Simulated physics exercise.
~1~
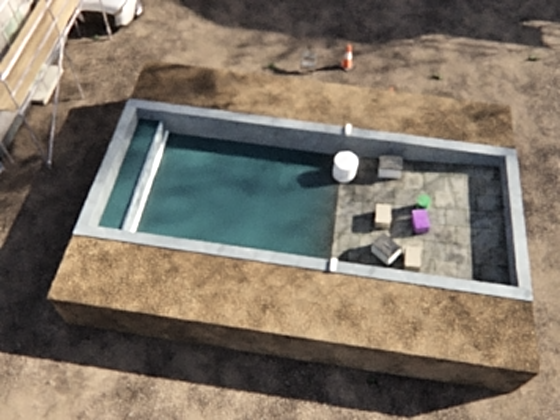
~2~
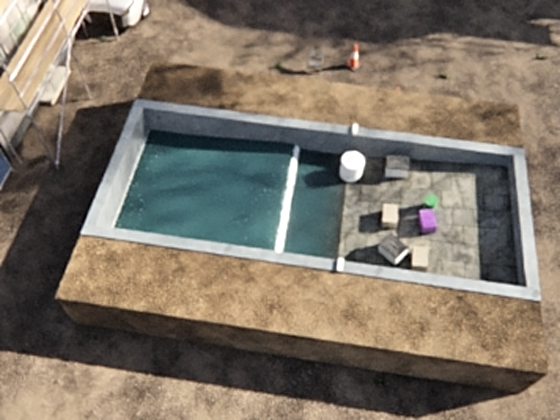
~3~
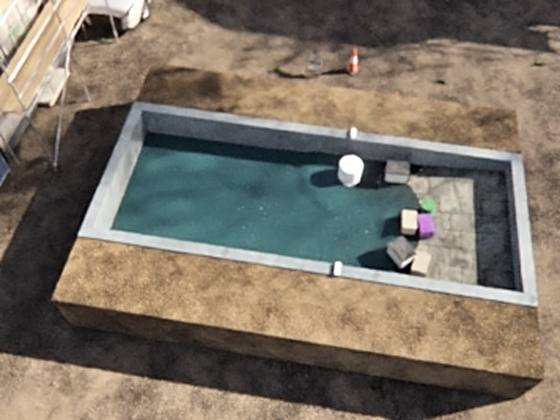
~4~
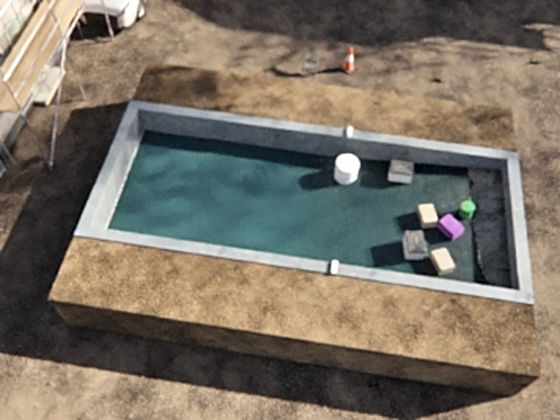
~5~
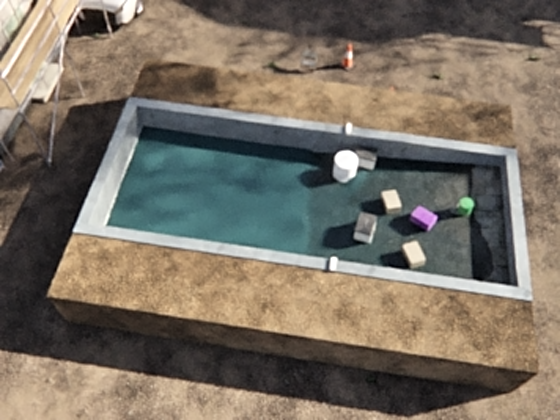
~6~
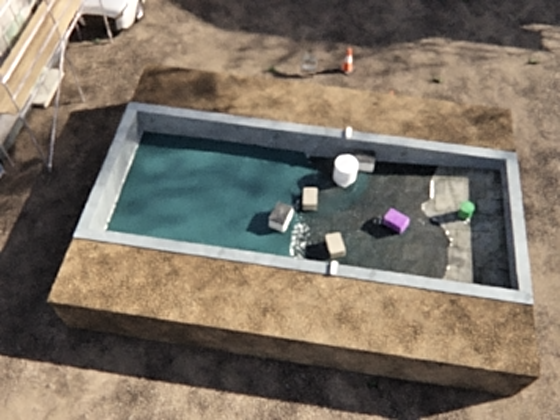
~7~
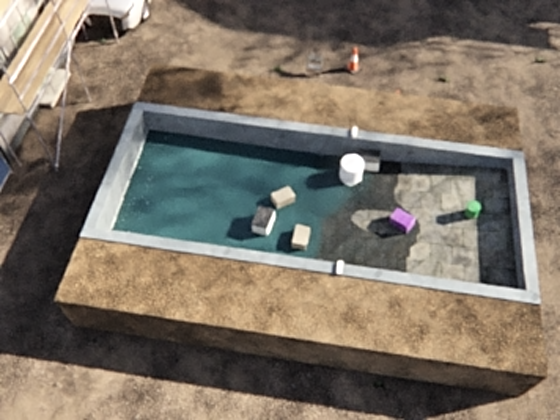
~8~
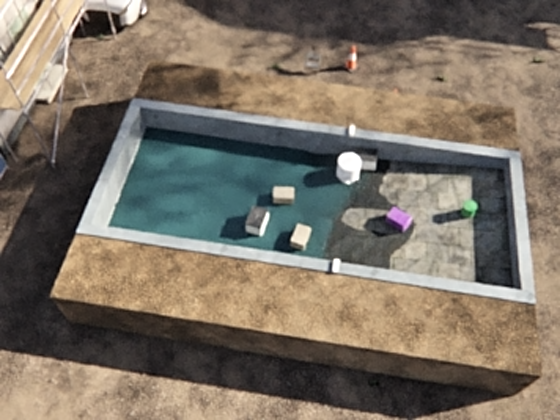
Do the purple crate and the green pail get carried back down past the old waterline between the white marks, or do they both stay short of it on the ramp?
Both stay short of the old waterline. The purple crate and the green pail are left resting on the ramp, to the right of the white marks.
